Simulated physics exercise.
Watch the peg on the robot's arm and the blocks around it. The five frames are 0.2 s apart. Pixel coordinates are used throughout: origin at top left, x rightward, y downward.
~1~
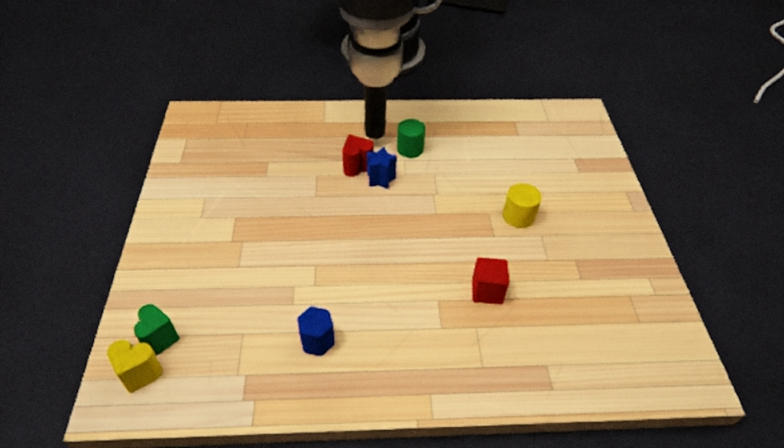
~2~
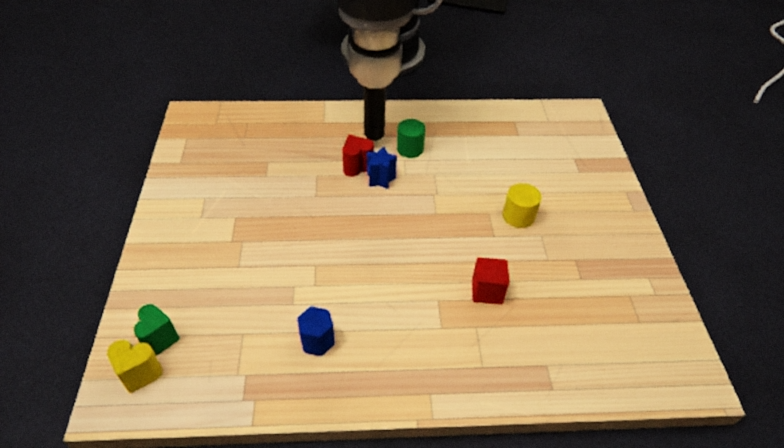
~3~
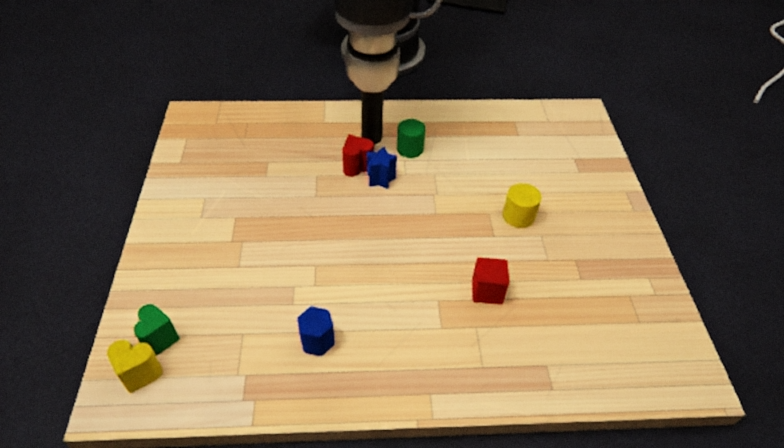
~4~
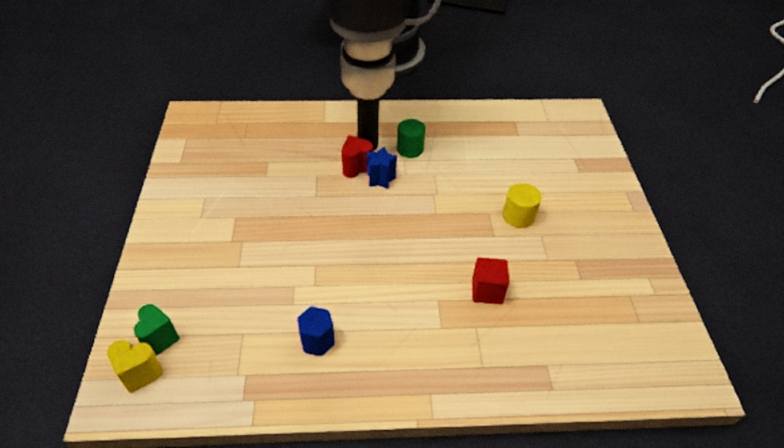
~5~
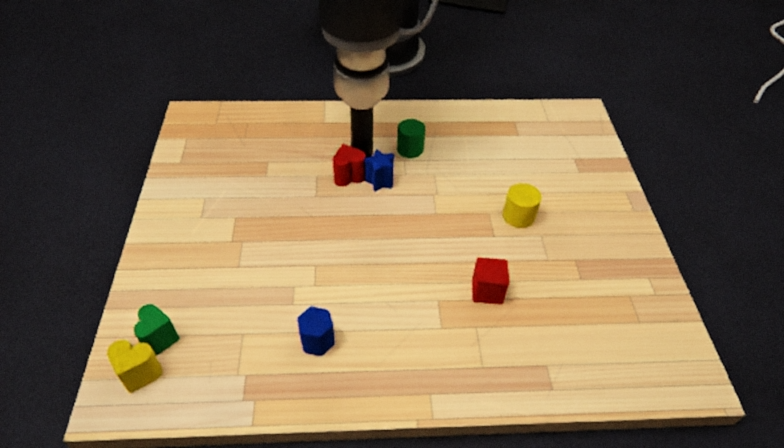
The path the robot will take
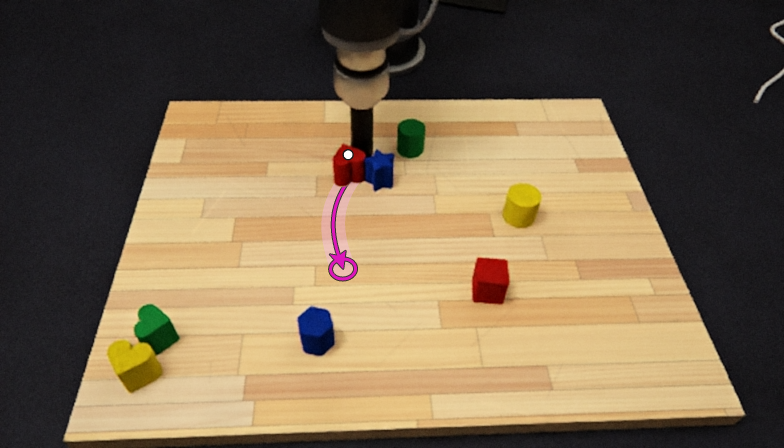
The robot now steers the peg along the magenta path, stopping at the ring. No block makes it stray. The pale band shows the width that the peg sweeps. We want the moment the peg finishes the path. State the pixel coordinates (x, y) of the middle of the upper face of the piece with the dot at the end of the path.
Somewhere near (307, 192).
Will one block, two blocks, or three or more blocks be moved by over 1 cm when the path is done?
It will shift just one block.
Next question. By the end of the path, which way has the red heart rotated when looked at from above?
My prediction: CW.
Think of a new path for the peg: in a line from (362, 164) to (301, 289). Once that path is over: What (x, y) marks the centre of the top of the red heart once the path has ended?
The top centre is at (307, 191).
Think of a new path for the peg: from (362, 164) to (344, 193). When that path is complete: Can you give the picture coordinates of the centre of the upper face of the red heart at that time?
The point I'd pick in the picture is (321, 180).
The drawn path runs from (362, 164) over (341, 193) and (333, 229) to (343, 269); the dot is on the red heart.
On the path given first. One third of the way, peg at (340, 184); red heart at (319, 182), turned 35° clockwise.
Two thirds of the way, peg at (333, 221); red heart at (307, 192), turned 60° clockwise.
At the end, peg at (343, 260); red heart at (307, 192), turned 60° clockwise; blue star not moved.
